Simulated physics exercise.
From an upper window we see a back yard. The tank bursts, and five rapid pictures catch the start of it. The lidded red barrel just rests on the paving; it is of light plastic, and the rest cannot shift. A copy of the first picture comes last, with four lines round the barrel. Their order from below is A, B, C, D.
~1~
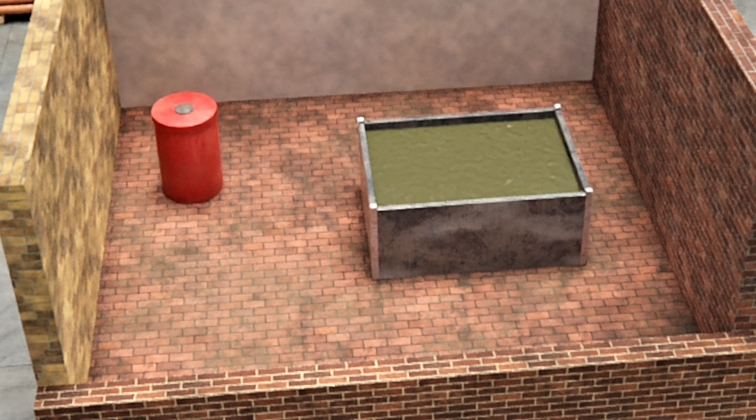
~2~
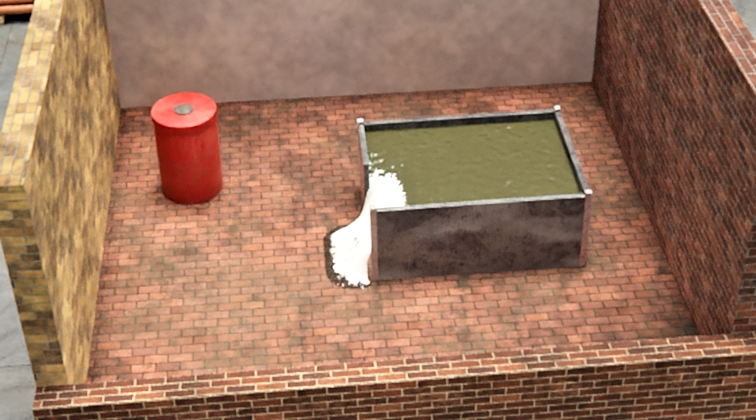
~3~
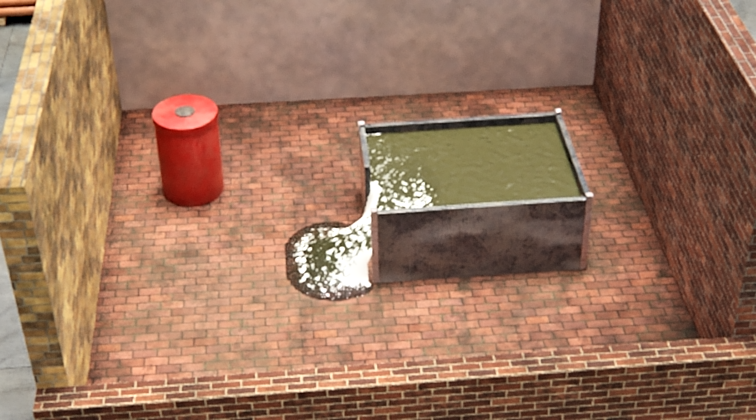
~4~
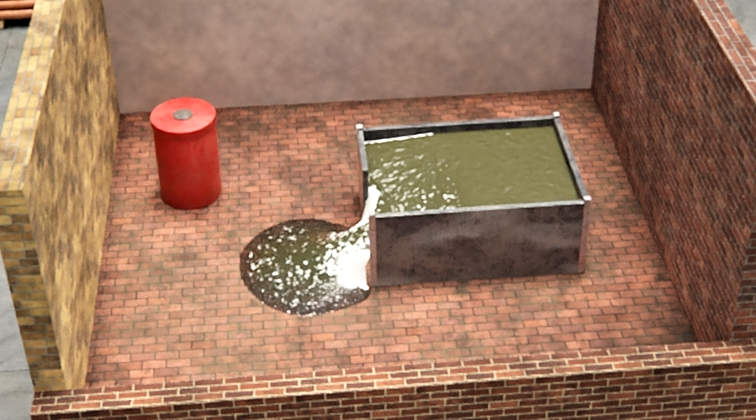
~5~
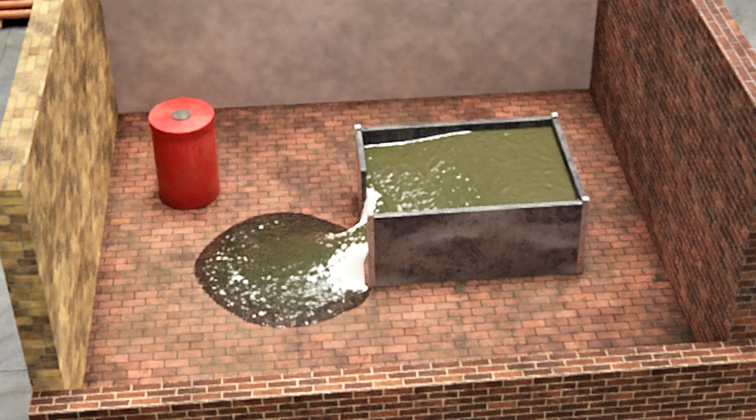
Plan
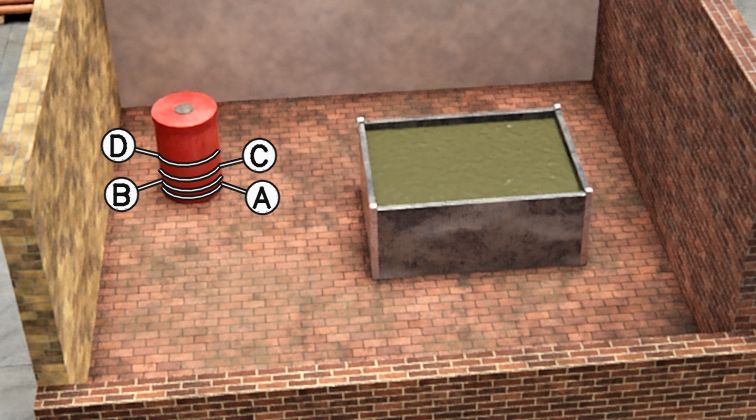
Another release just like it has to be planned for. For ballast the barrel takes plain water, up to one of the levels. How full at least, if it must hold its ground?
Use mark B.
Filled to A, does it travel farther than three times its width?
No.
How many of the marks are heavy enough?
Three of the four.
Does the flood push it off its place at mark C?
No.
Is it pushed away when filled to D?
No, that is safe.
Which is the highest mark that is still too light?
It is A.
On the marked copy, A at (192, 198); B at (191, 190); C at (189, 179); D at (187, 164); from the bottom up A, B, C, D.
With A, it is pushed about its own width away.
With B, it does not move.
With C, it does not move.
With D, it does not move.
